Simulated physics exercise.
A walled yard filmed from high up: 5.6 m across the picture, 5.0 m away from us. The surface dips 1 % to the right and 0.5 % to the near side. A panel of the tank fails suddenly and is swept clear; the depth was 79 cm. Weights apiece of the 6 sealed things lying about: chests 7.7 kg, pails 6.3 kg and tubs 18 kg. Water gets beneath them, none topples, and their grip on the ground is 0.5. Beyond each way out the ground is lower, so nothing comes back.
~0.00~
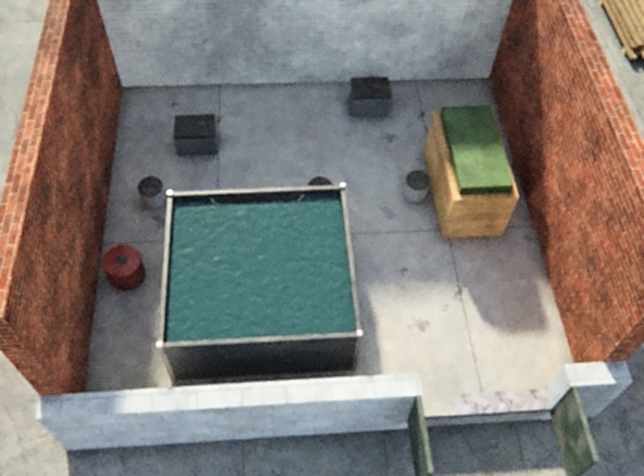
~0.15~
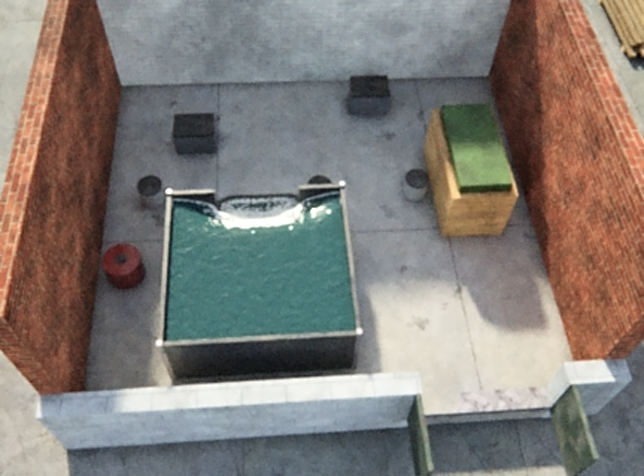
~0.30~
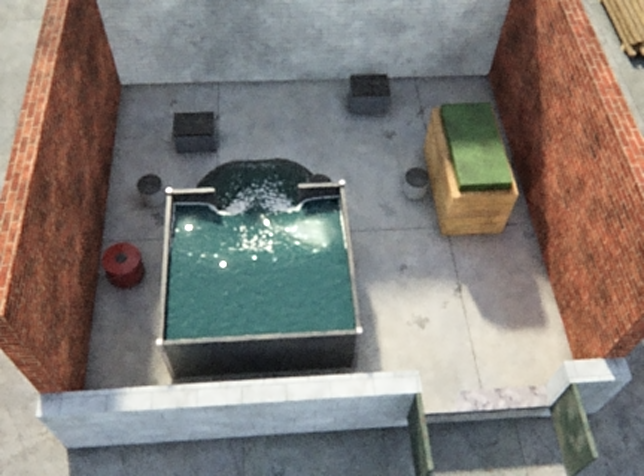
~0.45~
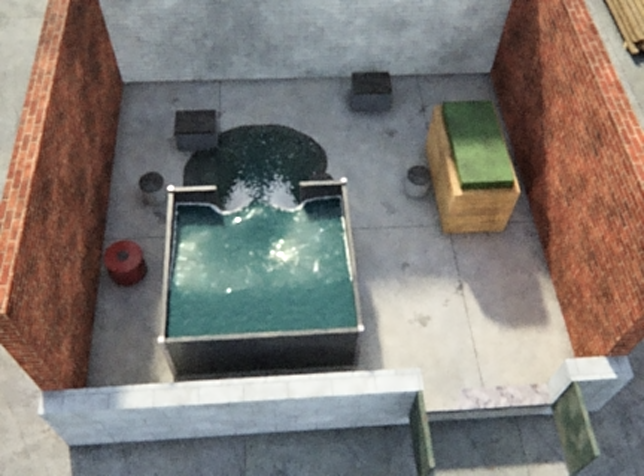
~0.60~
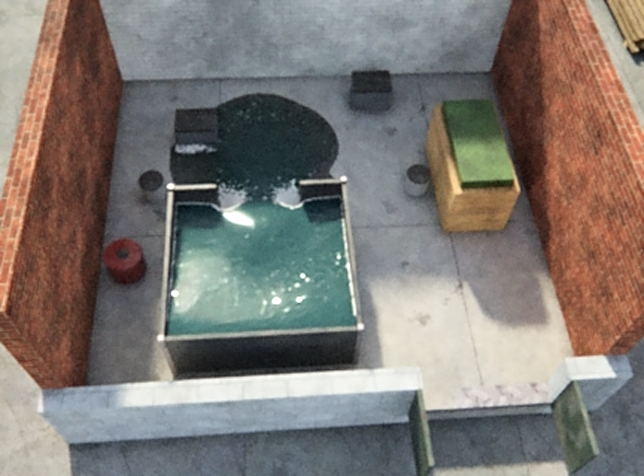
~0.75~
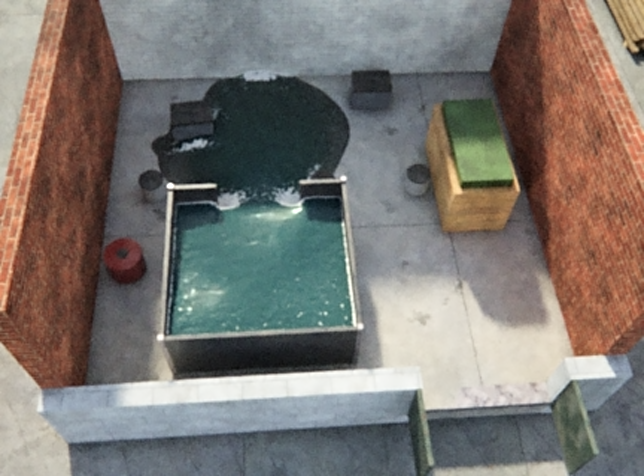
A walled yard with brick sides, a pale back wall and a gap at the near right is seen from high up. A square tank of green water stands left of centre, with a red tub to its left, grey pails and dark blocks around it, and a green-topped wooden box at right. The tank's far side opens and water pours out, spreading across the floor around the left block to the back wall.
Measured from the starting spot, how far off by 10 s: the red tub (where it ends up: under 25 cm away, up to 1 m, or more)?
Red tub travels far.
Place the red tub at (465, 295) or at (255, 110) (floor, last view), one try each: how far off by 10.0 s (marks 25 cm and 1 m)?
In that order: It stays put; it travels far.
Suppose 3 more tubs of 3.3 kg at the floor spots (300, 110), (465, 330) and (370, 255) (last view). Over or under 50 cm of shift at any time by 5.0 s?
In that order: Over, under, under.
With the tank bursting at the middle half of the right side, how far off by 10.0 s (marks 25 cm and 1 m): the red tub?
Then the red tub stays put.
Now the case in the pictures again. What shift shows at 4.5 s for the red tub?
Roughly 120 cm by then.
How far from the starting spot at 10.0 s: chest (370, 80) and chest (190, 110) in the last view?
In turn: 200 cm, 250 cm.
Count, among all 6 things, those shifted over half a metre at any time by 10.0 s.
That makes 5.
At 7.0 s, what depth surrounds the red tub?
Roughly 13 cm.
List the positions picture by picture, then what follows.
In the first frame, the red tub at (121, 260) rests on the ground; 3.8 m2 under water; 0 of 6 have shifted.
In the second frame, the red tub at (121, 259), on the bottom; water covers 4.5 m2; 0 of 6 have shifted.
In the third frame, the red tub at (121, 258), on the bottom; water covers 5.4 m2; 0 of 6 have shifted.
In the fourth frame, the red tub at (122, 256) rests on the ground; 6.4 m2 under water; 0 of 6 have shifted.
In the fifth frame, the red tub at (122, 254) rests on the ground; water covers 7.7 m2; 0 of 6 have shifted.
In the sixth frame, the red tub at (122, 254), on the bottom; water covers 9.1 m2; 1 of 6 have shifted.
After 2.0 s the red tub is near (122, 254), 0.0 m from its start, aground; 0 of 6 are out; 2 afloat.
After 4.5 s the red tub is near (134, 344), 1.2 m from its start, aground; 0 of 6 are out; 3 afloat.
After 7.0 s the red tub is near (148, 372), 1.6 m from its start, aground; 0 of 6 are out; 3 afloat.
After 10.0 s the red tub is near (149, 373), 1.6 m from its start, aground; 0 of 6 are out; 4 afloat.
